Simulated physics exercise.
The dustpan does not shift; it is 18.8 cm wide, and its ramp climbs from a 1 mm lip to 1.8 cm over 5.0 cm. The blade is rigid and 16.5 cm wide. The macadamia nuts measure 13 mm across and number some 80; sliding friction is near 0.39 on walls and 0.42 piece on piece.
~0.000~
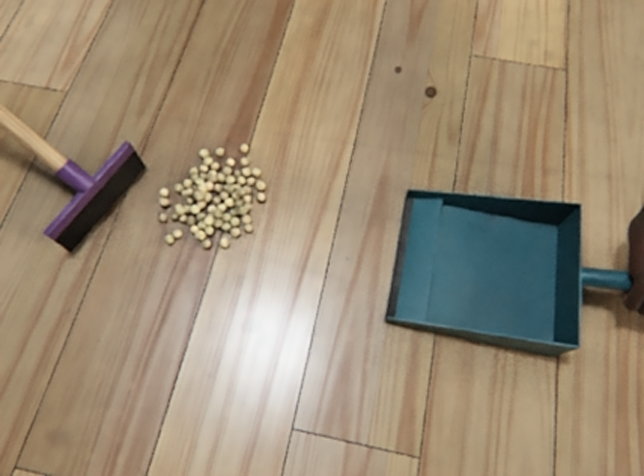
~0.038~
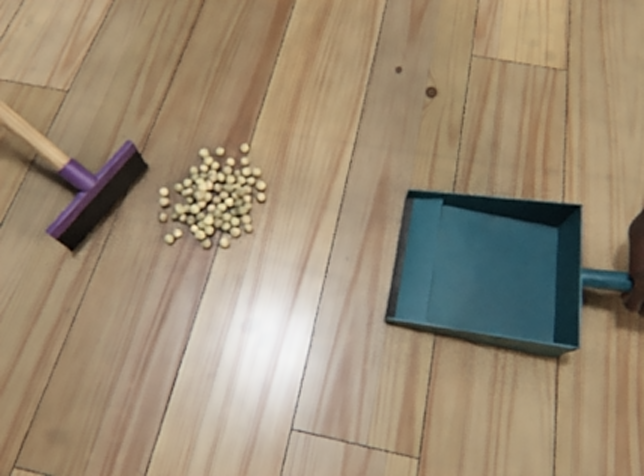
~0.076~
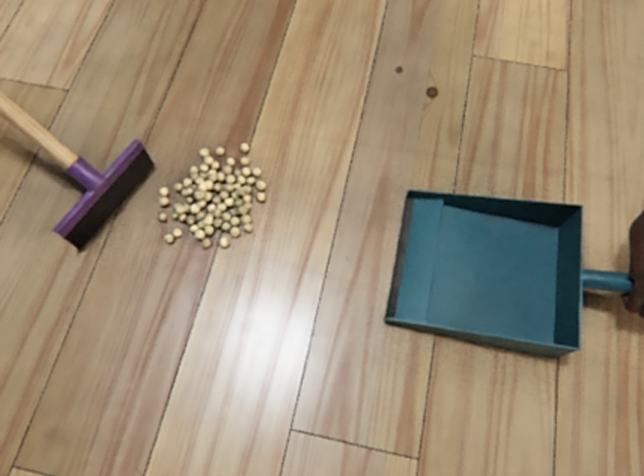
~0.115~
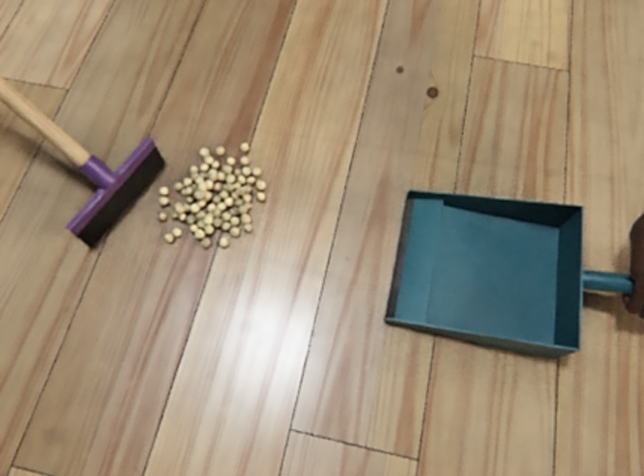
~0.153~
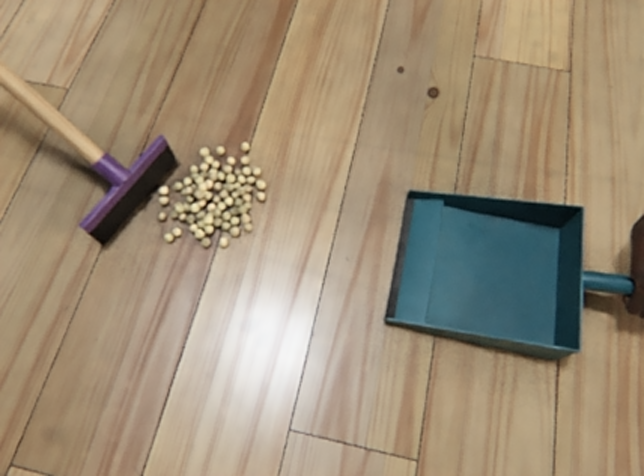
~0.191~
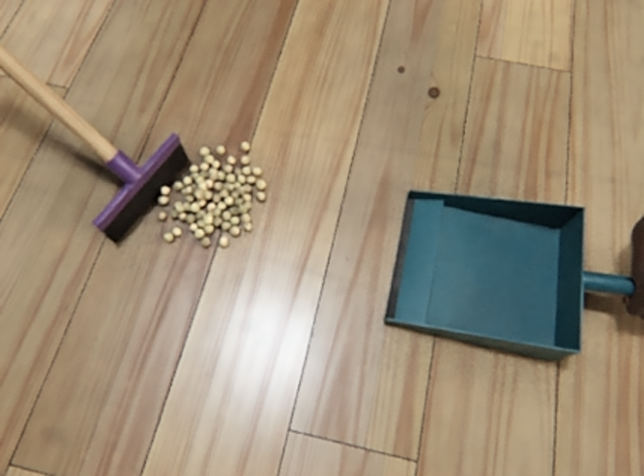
At the start, a purple-headed blade on a wooden handle rests left of a loose pile of small, round, pale pieces on a plank floor, with a teal dustpan at right. The blade slides rightward a short way until it is right beside the pile, while the pieces and dustpan stay still.
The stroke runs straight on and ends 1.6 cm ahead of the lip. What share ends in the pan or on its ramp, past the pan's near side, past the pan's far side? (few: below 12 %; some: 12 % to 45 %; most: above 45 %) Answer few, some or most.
Pan few, near side few, far side some.
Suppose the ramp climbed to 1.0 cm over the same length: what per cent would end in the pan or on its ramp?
It would be near 0 per cent.
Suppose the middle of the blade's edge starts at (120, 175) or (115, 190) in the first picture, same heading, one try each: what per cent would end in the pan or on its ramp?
About 0 and 0 per cent.
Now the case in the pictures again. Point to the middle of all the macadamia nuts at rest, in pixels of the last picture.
Near (337, 243).
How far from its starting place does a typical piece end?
About 18 cm.
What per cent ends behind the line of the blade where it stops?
Some 50 per cent.
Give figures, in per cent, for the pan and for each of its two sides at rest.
Pan 0, near side 0, far side 20.
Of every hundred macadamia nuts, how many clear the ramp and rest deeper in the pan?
Some 0 per cent.
After 0.54 s, middle of the blade 21 cm from the lip; 0 % over the lip, far side 15 %, near side 0 %.
After 0.78 s, middle of the blade 11 cm from the lip; 0 % over the lip, far side 20 %, near side 0 %.
Then, at 1.13 s, middle of the blade 4 cm from the lip; 0 % over the lip, far side 20 %, near side 0 %.
At rest (1.6 s), pan 0 %, near side 0 %, far side 20 %, in front of the lip or behind the blade 80 %.
